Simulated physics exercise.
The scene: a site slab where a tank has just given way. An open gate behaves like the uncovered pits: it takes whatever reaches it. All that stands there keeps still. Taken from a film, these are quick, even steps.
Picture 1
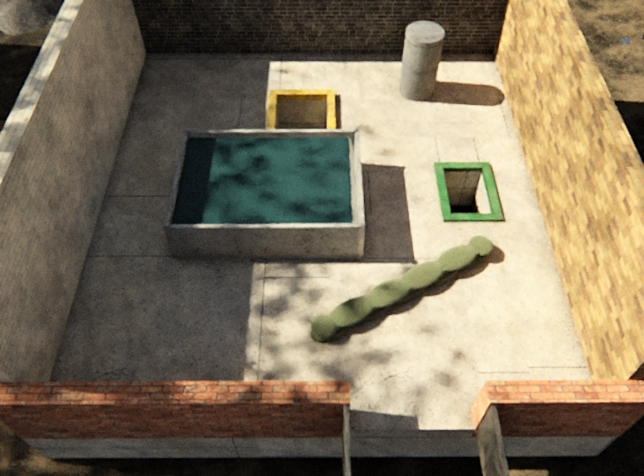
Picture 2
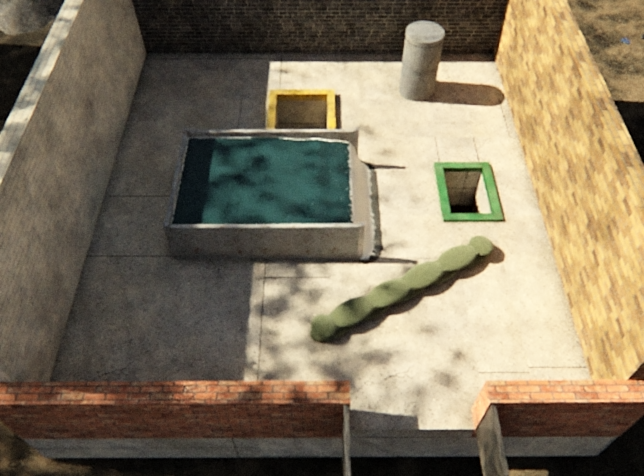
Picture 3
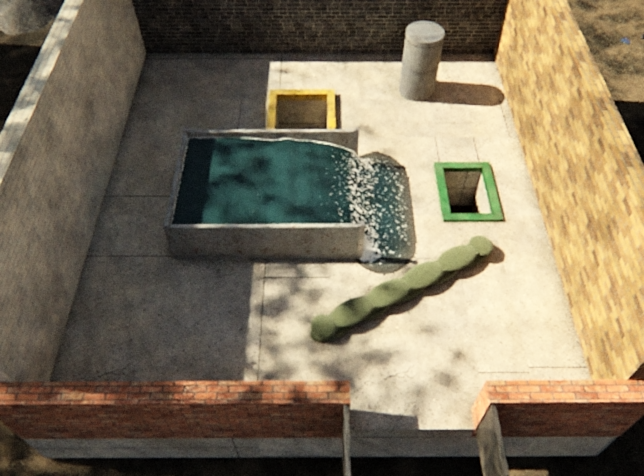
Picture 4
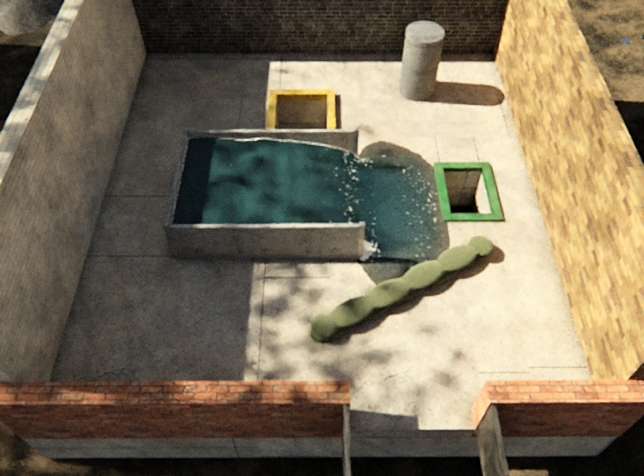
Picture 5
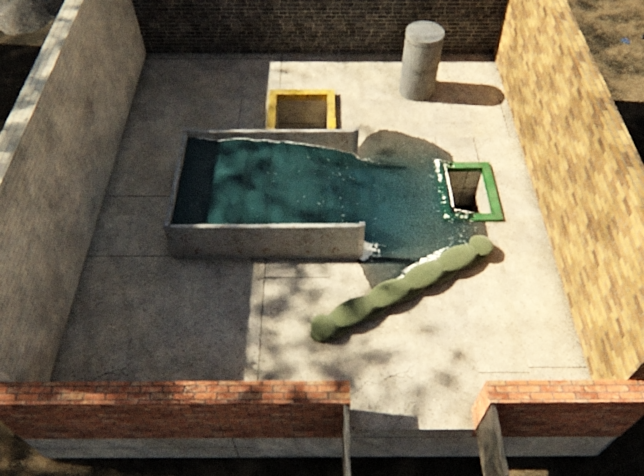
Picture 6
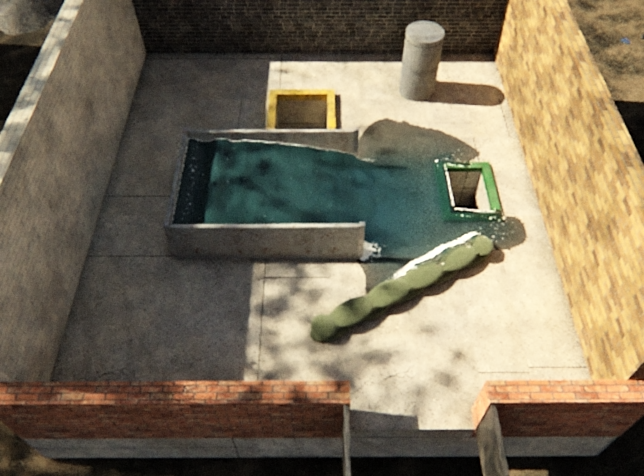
A concrete tank of dark green water opened on its right side, and the water poured across the slab, spreading around the green-framed pit and foaming along the lumpy green barrier.
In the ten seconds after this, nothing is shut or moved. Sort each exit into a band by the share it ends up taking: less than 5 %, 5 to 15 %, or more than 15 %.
Bands: Gate: Less than 5 %; yellow pit: Less than 5 %; green pit: More than 15 %.
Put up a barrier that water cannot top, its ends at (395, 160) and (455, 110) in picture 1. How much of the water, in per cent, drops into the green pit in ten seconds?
Result, green pit: Some 40 percent of the total.
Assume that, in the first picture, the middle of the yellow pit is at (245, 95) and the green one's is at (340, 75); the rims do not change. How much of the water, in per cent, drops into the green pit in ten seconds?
Share, green pit, approx.: 15 in a hundred.
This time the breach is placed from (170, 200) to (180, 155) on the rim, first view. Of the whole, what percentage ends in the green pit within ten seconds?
Roughly 2 per cent goes to the green pit.
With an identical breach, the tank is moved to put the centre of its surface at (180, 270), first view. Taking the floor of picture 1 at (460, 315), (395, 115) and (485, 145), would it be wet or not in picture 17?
Checking the three spots, I get swamped, high and dry, swamped.
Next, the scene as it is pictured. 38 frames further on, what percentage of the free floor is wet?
Roughly 75 %.
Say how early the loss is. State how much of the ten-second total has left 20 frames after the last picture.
I'd put it at 75 per cent.
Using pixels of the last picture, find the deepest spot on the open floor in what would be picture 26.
Deepest spot: Near (474, 54).
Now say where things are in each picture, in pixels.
Still water in the water tank at (268, 179), in the first picture.
Water pours out at (356, 199) and has run to (368, 257), in the second picture.
The front is at (387, 268), out from the gap at (356, 200), in the third picture.
The front is at (436, 261), out from the gap at (356, 201), in the fourth picture.
Water pours out at (356, 201) and has run to (481, 240), in the fifth picture.
The front is at (518, 233), out from the gap at (356, 201), in the sixth picture.
A moment on, water covers 20 % of the floor; the gate 0 %, the yellow pit 0 %, the green pit 9 %.
Next, water covers 30 % of the floor; the gate 0 %, the yellow pit 0 %, the green pit 19 %.
Then, water covers 40 % of the floor; the gate 0 %, the yellow pit 0 %, the green pit 31 %.
Later, water covers 75 % of the floor; the gate 1 %, the yellow pit 0 %, the green pit 37 %.
In the end, water covers 95 % of the floor; the gate 2 %, the yellow pit 0 %, the green pit 39 %.
